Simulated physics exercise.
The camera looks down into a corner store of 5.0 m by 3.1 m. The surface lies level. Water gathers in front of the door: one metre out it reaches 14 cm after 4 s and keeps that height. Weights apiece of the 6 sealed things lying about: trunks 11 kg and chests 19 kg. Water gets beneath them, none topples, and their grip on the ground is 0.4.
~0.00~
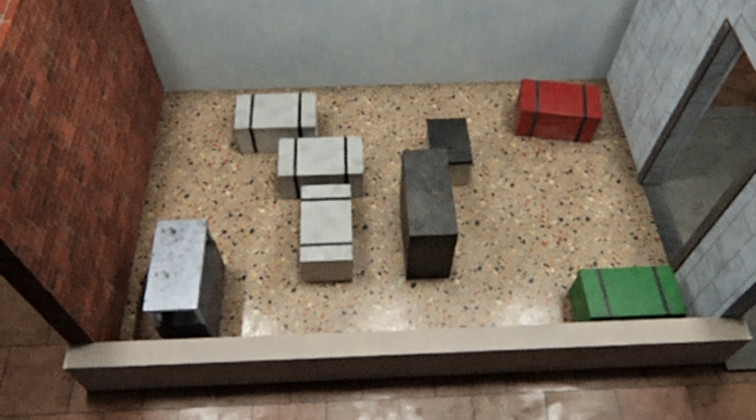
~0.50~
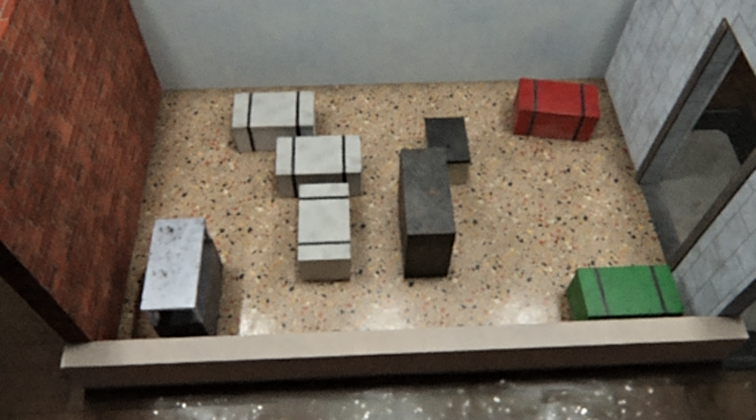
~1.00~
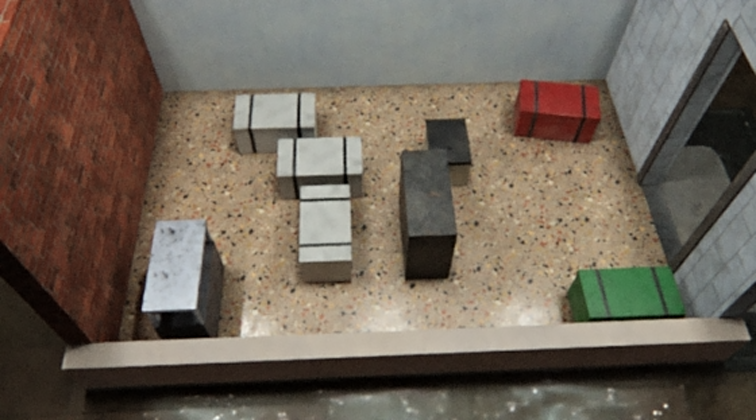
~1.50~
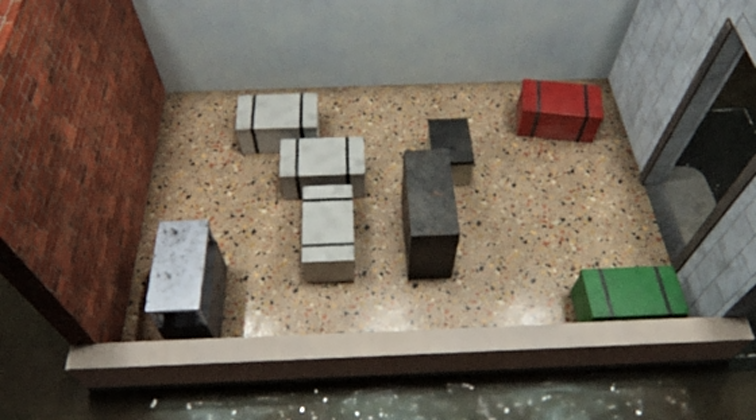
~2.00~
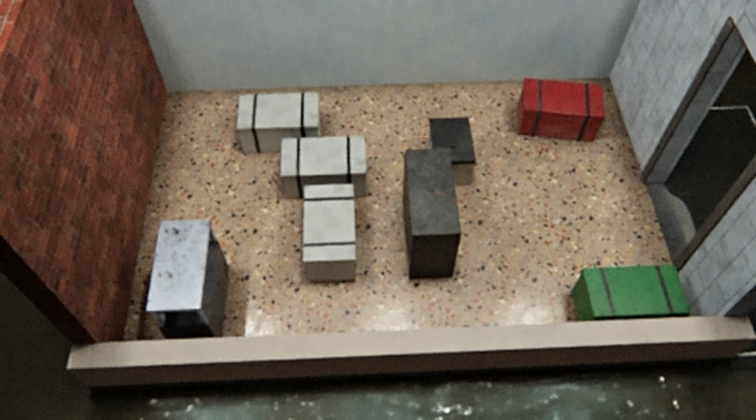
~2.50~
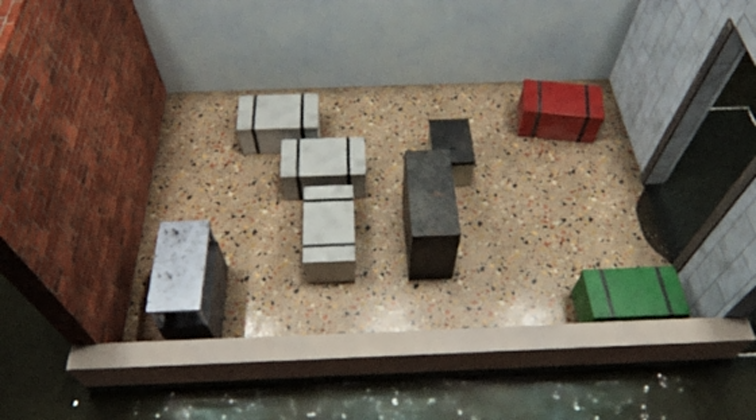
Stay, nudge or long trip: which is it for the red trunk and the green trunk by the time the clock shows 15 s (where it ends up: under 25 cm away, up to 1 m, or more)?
Red trunk moves a short way; green trunk slides a little.
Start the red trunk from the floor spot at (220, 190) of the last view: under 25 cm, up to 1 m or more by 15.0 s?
It slides a little.
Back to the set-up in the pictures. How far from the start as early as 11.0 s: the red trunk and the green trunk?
Roughly 40 and 20 cm by then.
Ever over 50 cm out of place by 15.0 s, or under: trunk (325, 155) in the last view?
Answer: Over.
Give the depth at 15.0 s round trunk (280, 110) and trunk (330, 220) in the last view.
Roughly 7 and 4 cm.
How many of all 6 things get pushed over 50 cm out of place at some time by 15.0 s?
I count 4.
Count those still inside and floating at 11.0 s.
4 of them.
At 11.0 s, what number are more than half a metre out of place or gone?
By then 0.
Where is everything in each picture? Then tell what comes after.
The red trunk at (561, 98) rests on the ground; the green trunk at (632, 291), on the bottom; 0.0 m2 under water; 0 of 6 have shifted, in the first frame.
The red trunk at (559, 97) rests on the ground; the green trunk at (630, 290) rests on the ground; water covers 0.0 m2; 0 of 6 have shifted, in the second frame.
The red trunk at (560, 99), on the bottom; the green trunk at (631, 291) rests on the ground; water covers 0.0 m2; 0 of 6 have shifted, in the third frame.
The red trunk at (563, 98), on the bottom; the green trunk at (634, 291), on the bottom; water covers 0.0 m2; 0 of 6 have shifted, in the fourth frame.
The red trunk at (564, 97), on the bottom; the green trunk at (636, 290) rests on the ground; 0.0 m2 under water; 0 of 6 have shifted, in the fifth frame.
The red trunk at (563, 98) rests on the ground; the green trunk at (635, 291) rests on the ground; water covers 0.1 m2; 0 of 6 have shifted, in the sixth frame.
After 3.5 s the red trunk is near (563, 98), 0.0 m from its start, aground; the green trunk is near (635, 291), 0.0 m from its start, aground; 0 afloat.
After 6.8 s the red trunk is near (563, 98), 0.0 m from its start, aground; the green trunk is near (636, 294), 0.0 m from its start, aground; 0 afloat.
After 11.0 s the red trunk is near (600, 88), 0.4 m from its start, afloat; the green trunk is near (650, 275), 0.2 m from its start, afloat; 4 afloat.
After 15.0 s the red trunk is near (530, 128), 0.6 m from its start, afloat; the green trunk is near (553, 278), 0.7 m from its start, afloat; 5 afloat.
